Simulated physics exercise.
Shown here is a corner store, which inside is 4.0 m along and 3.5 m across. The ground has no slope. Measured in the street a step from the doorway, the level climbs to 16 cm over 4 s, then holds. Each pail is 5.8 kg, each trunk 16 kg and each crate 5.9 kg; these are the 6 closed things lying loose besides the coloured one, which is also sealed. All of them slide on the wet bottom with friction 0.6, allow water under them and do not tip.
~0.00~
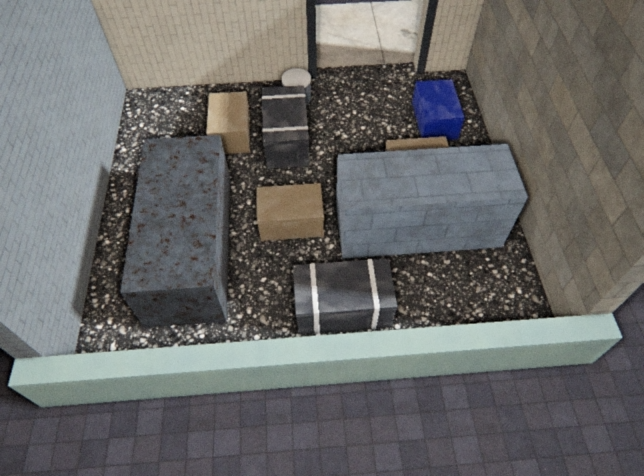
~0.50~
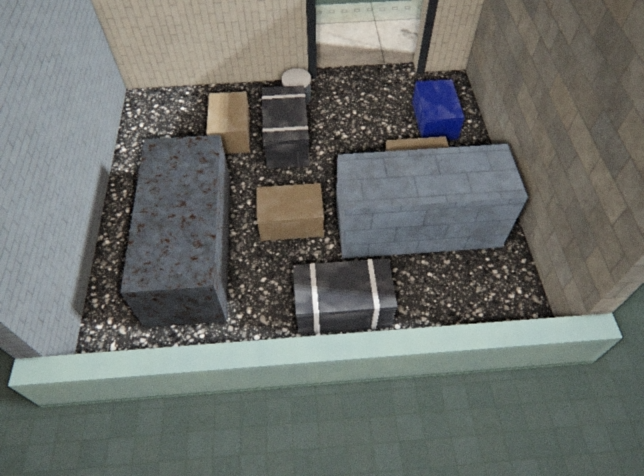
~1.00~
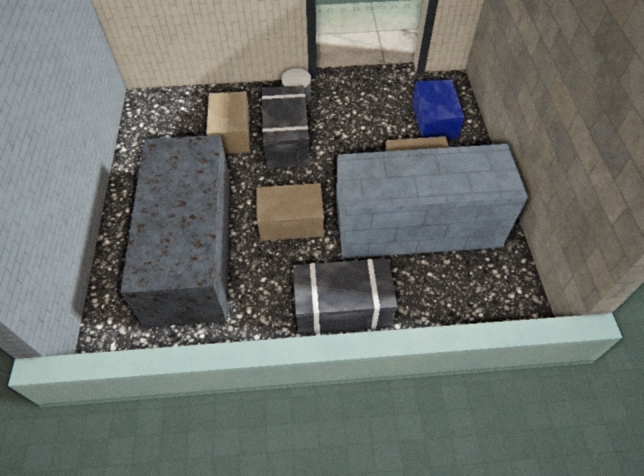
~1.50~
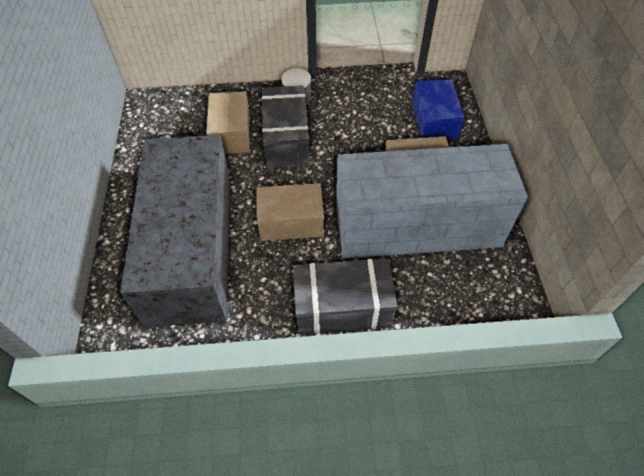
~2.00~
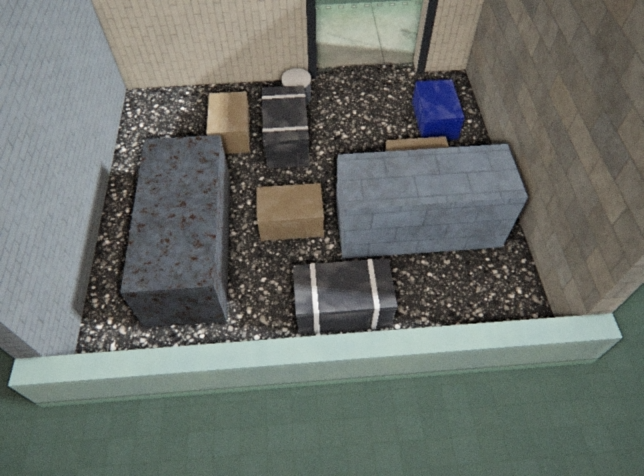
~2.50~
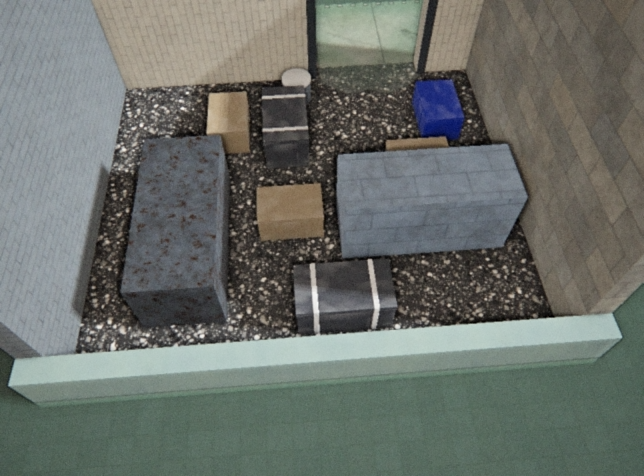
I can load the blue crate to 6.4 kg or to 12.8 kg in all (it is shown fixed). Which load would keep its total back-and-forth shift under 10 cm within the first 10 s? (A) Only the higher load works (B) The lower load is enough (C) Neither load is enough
C, neither load is enough.
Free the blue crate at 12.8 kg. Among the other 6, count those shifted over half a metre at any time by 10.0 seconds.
The answer here is 4.
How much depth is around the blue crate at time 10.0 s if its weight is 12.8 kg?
9 cm, roughly.
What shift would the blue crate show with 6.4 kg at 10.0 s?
Close to 30 centimetres.
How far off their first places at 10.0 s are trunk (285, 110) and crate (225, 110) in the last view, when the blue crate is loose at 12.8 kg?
The first is 60 cm from its start, the second 50 cm.
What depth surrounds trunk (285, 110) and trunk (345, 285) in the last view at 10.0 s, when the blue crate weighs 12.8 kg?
Depth approx. 4 cm / 7 cm.
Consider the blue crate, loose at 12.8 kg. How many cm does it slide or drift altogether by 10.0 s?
About 140 cm.
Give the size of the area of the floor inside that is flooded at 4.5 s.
About 3.5 m2.
After 3.5 s the blue crate would be 0 cm from its start with 6.4 kg and 0 cm from its start with 12.8 kg; 1 cm of water round it then.
After 4.5 s the blue crate would be 19 cm from its start with 6.4 kg and 1 cm from its start with 12.8 kg; 4 cm of water round it then.
After 7.0 s the blue crate would be 38 cm from its start with 6.4 kg and 39 cm from its start with 12.8 kg; 9 cm of water round it then.
After 10.0 s the blue crate would be 32 cm from its start with 6.4 kg and 44 cm from its start with 12.8 kg; 9 cm of water round it then.
